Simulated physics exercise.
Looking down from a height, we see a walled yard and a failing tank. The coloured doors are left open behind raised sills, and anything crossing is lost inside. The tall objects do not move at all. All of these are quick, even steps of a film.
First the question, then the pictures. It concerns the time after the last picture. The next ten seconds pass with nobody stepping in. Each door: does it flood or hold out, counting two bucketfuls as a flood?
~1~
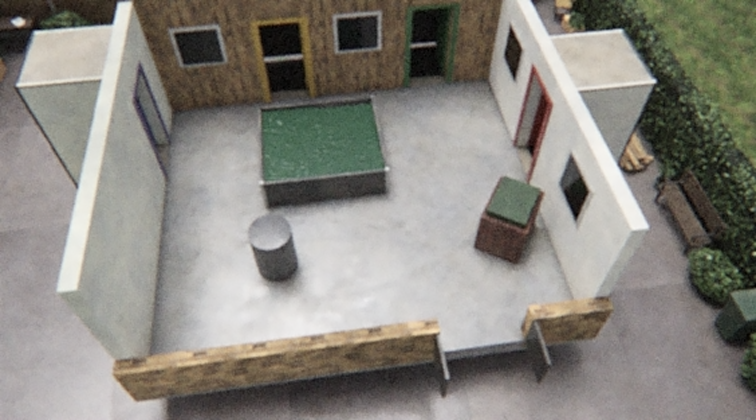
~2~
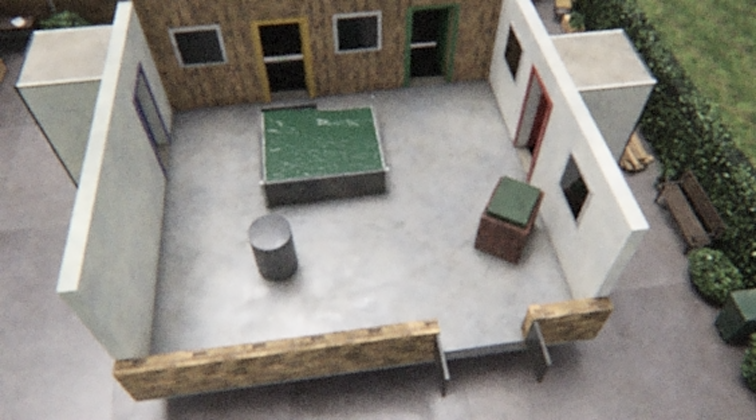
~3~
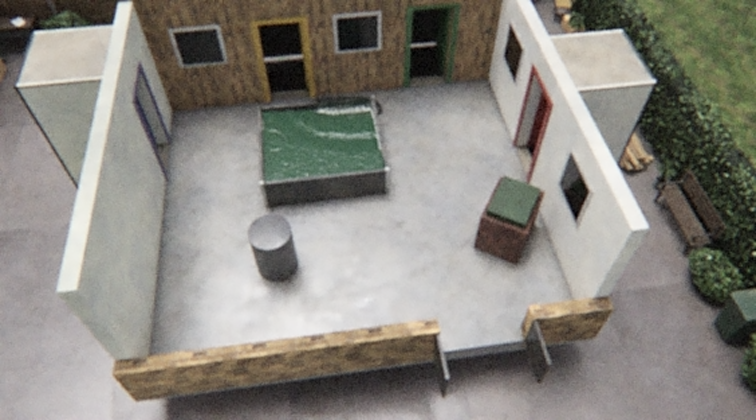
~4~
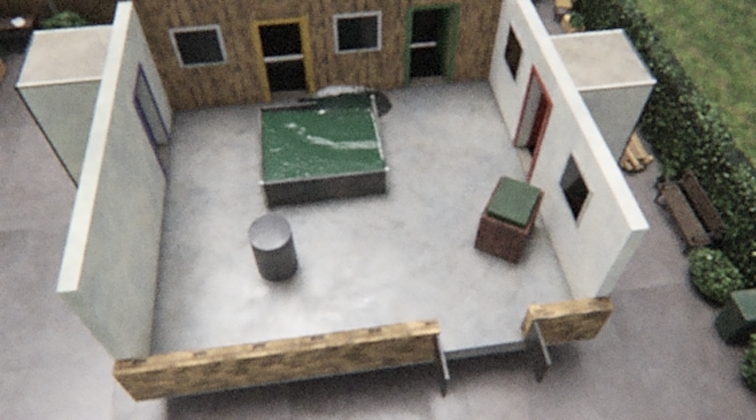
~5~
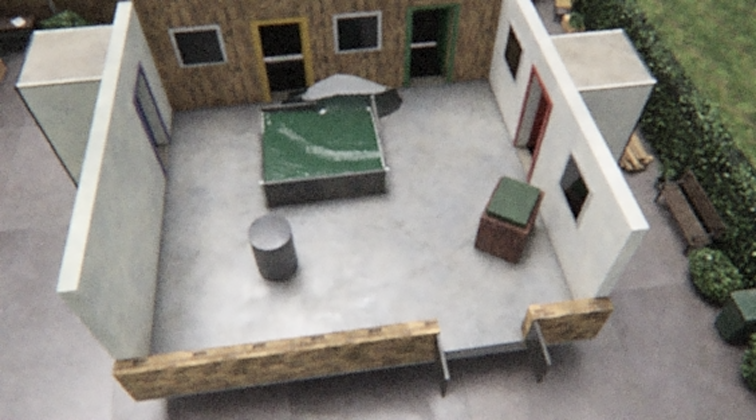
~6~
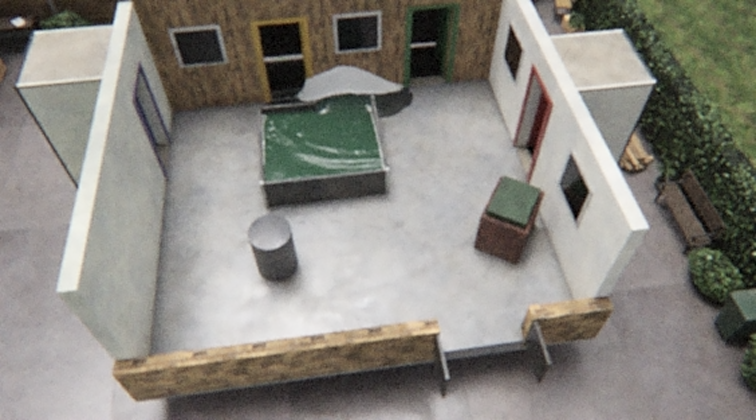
Blue door floods, red door floods, yellow door floods, green door floods.
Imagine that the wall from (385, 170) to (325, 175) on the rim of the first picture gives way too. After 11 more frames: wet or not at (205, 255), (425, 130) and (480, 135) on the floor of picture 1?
In turn: Untouched, then untouched, then untouched.
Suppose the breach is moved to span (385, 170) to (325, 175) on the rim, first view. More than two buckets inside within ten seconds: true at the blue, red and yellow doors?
The blue one remains below, the red one remains below, and the yellow one remains below.
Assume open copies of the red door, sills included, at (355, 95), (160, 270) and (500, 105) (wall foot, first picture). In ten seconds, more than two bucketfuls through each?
Well, the first breaks the limit, the next remains within bounds, and the last breaks the limit.
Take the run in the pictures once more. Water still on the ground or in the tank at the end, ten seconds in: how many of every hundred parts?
Result: Close to 84 %.
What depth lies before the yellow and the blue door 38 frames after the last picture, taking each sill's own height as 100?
Close to 200 per cent for the first one and close to 260 per cent for the second.
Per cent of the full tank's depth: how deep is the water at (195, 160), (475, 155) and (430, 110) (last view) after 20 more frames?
6, 8, 10 %.
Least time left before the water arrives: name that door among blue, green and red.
The green-painted one, I reckon.
A moment on, water covers 15 % of the floor; the blue door not reached, the red door not reached, the yellow door over two buckets in, the green door wet at the sill, nothing in.
Next, water covers 25 % of the floor; the blue door not reached, the red door not reached, the yellow door over two buckets in, the green door under two buckets in.
Then, water covers 35 % of the floor; the blue door over two buckets in, the red door under two buckets in, the yellow door far over two buckets in, the green door over two buckets in.
Later, water covers 75 % of the floor; the blue door far over two buckets in, the red door over two buckets in, the yellow door far over two buckets in, the green door over two buckets in.
In the end, water covers 90 % of the floor; the blue door far over two buckets in, the red door over two buckets in, the yellow door far over two buckets in, the green door over two buckets in.
